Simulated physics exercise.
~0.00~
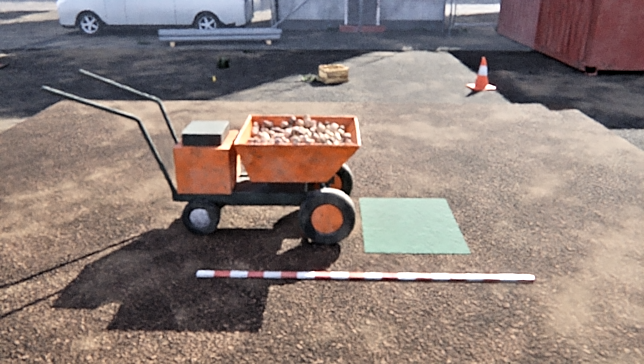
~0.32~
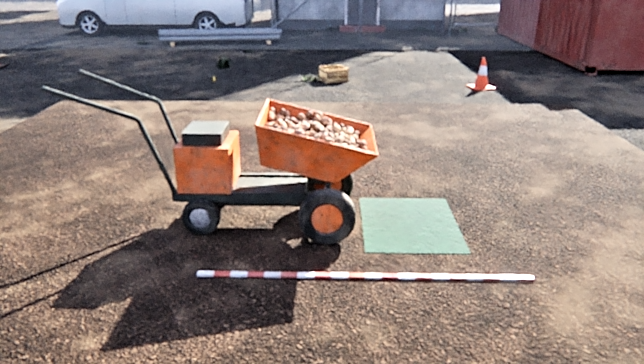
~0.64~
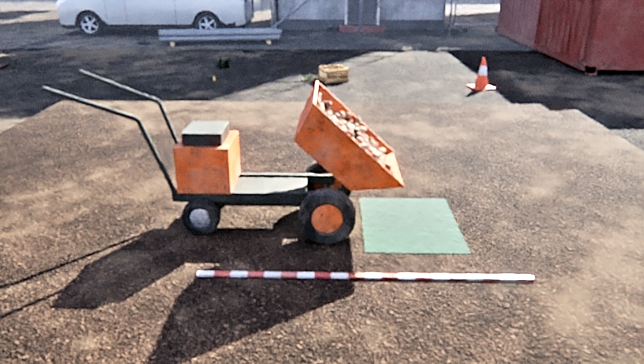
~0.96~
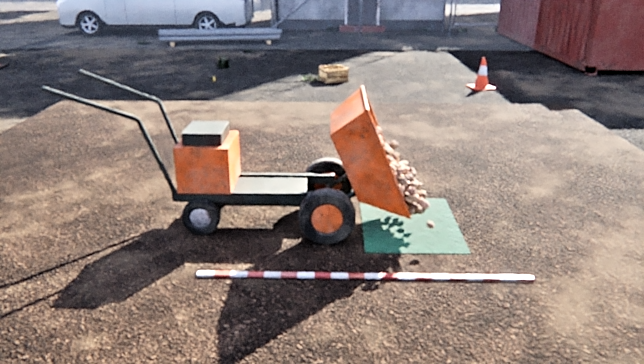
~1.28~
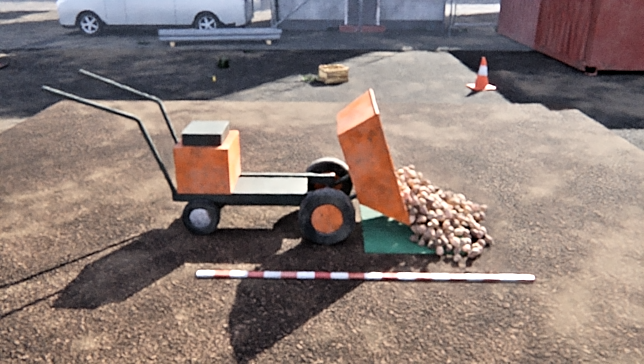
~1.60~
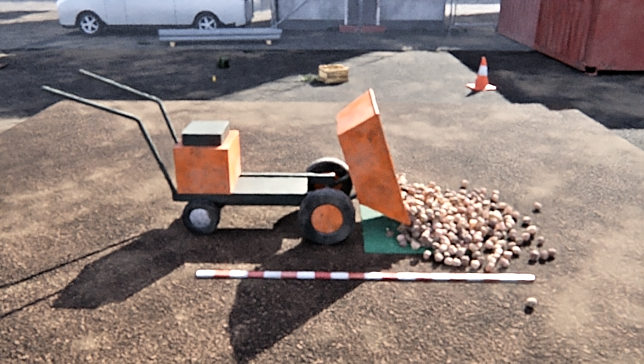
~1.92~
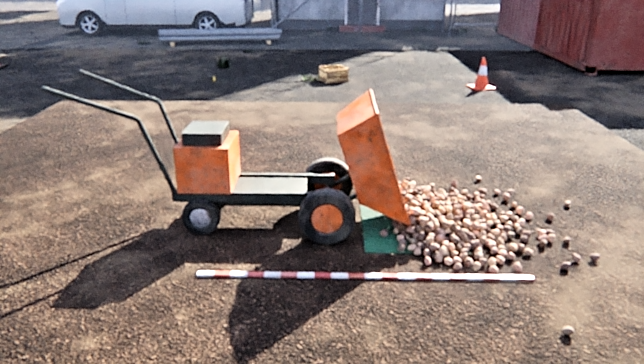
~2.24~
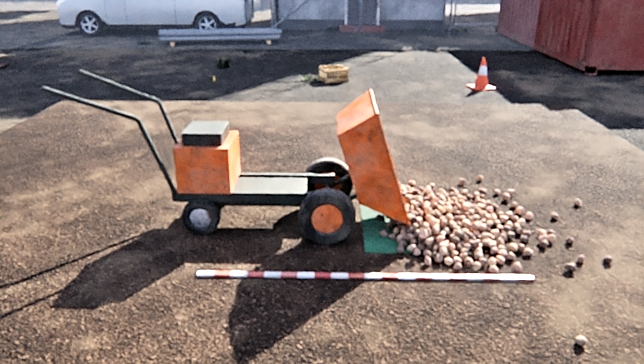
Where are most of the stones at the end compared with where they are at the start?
At the start the stones are heaped in the orange tray of the barrow. By the end most of them lie lower and farther right, in a pile on and around the green sheet on the ground.
